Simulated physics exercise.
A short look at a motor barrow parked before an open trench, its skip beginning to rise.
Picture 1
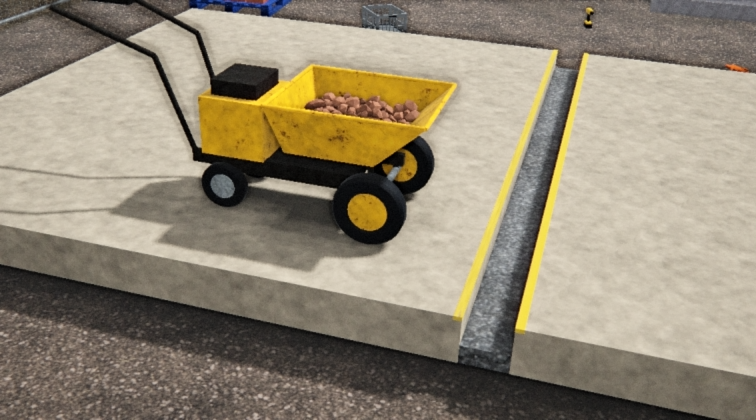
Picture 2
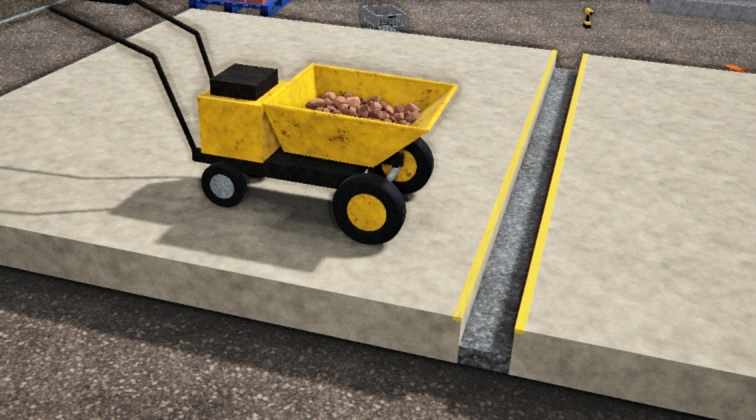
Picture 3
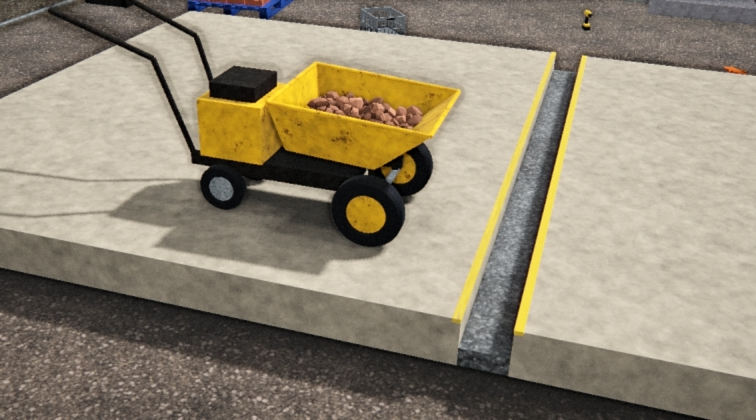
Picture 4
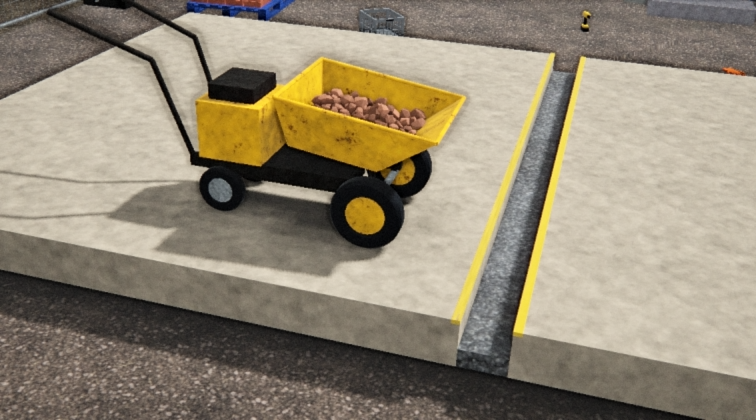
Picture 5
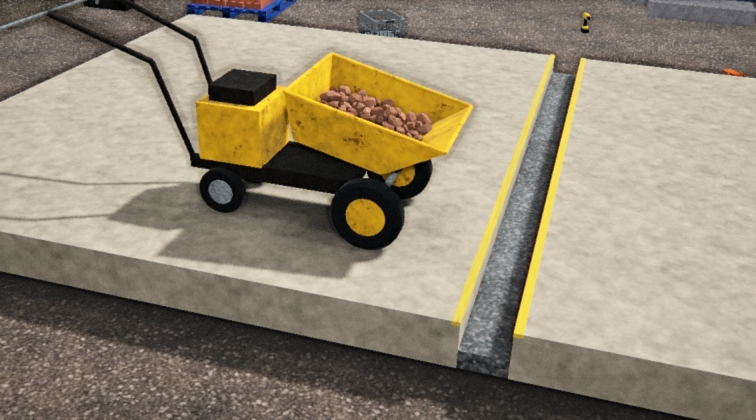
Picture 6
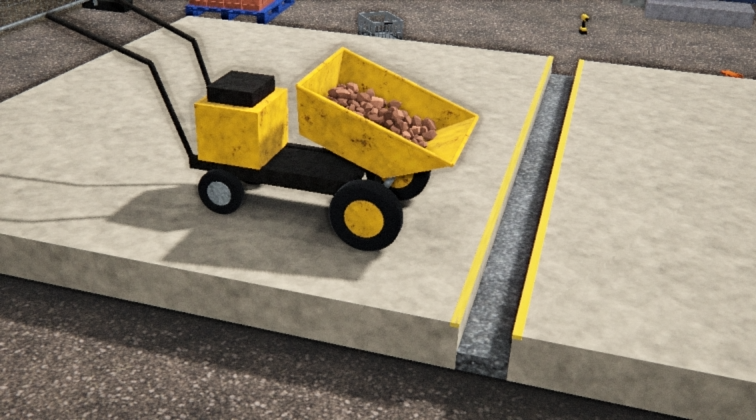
The clip shows a yellow motor barrow loaded with reddish-brown rubble, standing on a pale slab left of a narrow, yellow-edged trench. The skip stays level at first, then tilts gradually toward the right while the wheels remain in place.
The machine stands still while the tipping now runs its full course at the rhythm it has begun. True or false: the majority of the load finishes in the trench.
True.
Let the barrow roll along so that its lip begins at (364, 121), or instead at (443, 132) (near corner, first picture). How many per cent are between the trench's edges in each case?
Close to 10 in a hundred, and close to 80 in a hundred.
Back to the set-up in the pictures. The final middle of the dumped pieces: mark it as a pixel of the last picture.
Resting centre, last frame: Roughly (508, 256).
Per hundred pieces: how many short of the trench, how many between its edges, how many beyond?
Out of a hundred, short 5, between 80, beyond 0.
Just after the last frame, skip tipped steeply; every one in the skip.
A moment on, skip tipped right over; roughly two thirds in the skip; just a few short of the trench; roughly a quarter in or heaped over the trench.
Further on, skip tipped right over; roughly a quarter in the skip; just a few short of the trench; the larger part in or heaped over the trench; just a few beyond it.
When it is over, skip tipped right over; about a tenth in the skip; just a few short of the trench; the larger part in or heaped over the trench; just a few beyond it.
